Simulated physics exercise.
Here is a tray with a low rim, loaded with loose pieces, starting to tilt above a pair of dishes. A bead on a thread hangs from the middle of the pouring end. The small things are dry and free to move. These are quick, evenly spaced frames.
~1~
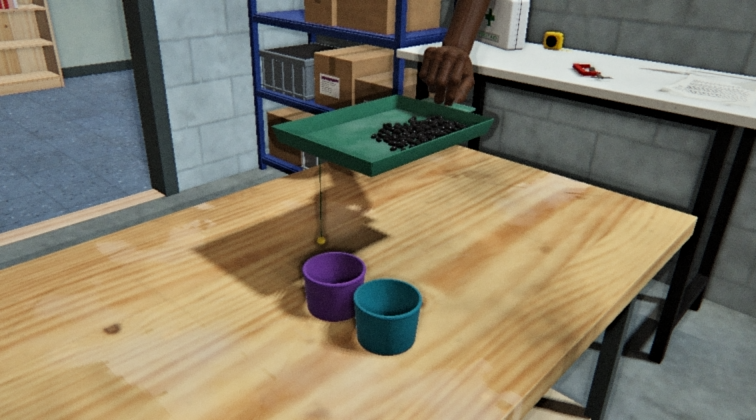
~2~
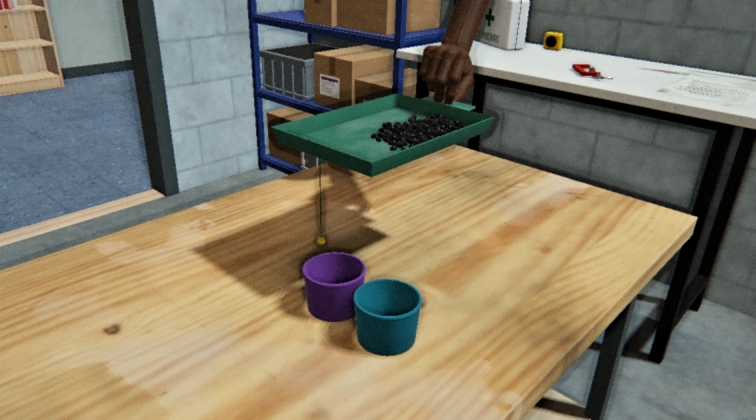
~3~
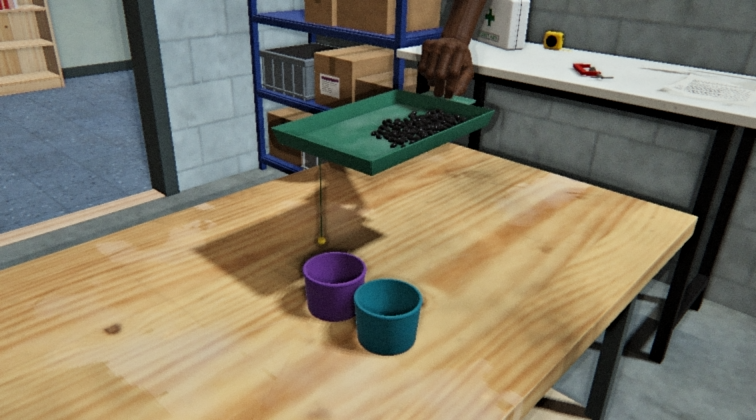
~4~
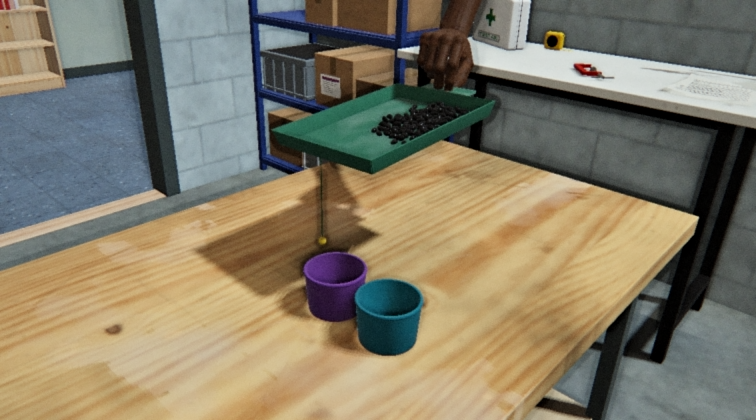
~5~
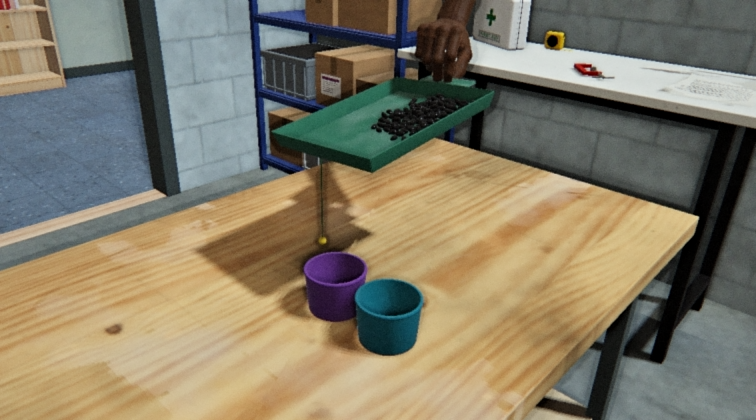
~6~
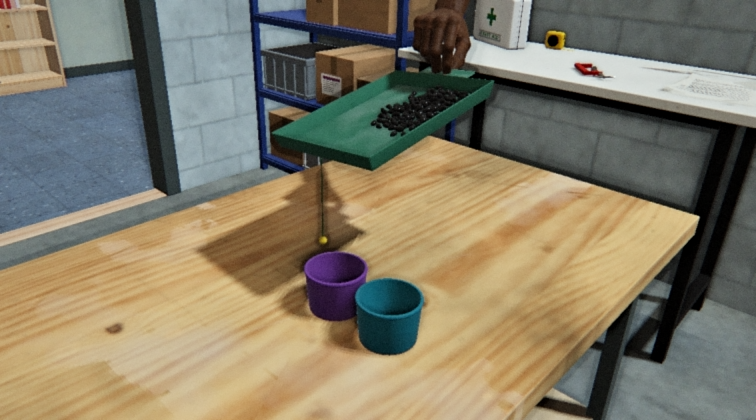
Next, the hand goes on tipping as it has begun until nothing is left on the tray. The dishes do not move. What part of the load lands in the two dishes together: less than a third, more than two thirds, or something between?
In the dishes lies under a third of it.
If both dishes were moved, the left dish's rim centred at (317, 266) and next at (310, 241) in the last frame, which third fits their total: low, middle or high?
The first try: Under a third. The second: Under a third.
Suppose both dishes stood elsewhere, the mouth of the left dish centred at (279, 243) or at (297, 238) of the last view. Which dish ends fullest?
In turn: The left-hand dish; the left one.
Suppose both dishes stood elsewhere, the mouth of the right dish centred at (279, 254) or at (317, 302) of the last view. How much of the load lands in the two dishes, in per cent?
Roughly 50 per cent, and 0 per cent.
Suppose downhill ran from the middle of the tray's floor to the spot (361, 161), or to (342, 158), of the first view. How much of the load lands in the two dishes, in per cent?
The first gives 60 %, the second 30 %.
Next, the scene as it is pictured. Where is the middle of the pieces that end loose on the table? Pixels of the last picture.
Around (264, 272).
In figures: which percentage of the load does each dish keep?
For the left dish some 0 %, for the right dish some 0 %.
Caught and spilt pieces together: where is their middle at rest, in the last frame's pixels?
Near (264, 272).
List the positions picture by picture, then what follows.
In the first frame, corners of the pouring end near (278, 126) and (372, 160), level; middle of the load near (426, 130), black beans; left dish near (312, 295); right dish near (365, 327); bead on its thread near (321, 241).
In the second frame, corners of the pouring end near (278, 127) and (372, 160), level; middle of the load near (426, 129).
In the third frame, corners of the pouring end near (278, 128) and (371, 158), tipped barely, lowest at the left corner; middle of the load near (426, 125).
In the fourth frame, corners of the pouring end near (278, 129) and (371, 157), tipped a little, lowest at the left corner; middle of the load near (426, 119).
In the fifth frame, corners of the pouring end near (278, 131) and (370, 156), tipped a little, lowest at the left corner; middle of the load near (426, 113).
In the sixth frame, corners of the pouring end near (278, 132) and (369, 154), tipped a little, lowest at the left corner; middle of the load near (425, 106); left dish near (314, 295); right dish near (367, 327).
Shortly afterwards, tray tipped steeply; all but a few on the tray; a little in the air.
Next, tray tipped right over; the bulk on the tray; a little outside both; only a few in the air.
Some moments later, tray tipped past a quarter turn; the whole lot outside both.
In the end, tray tipped past a quarter turn; none at all in the right dish; none at all in the left dish; the whole lot outside both.
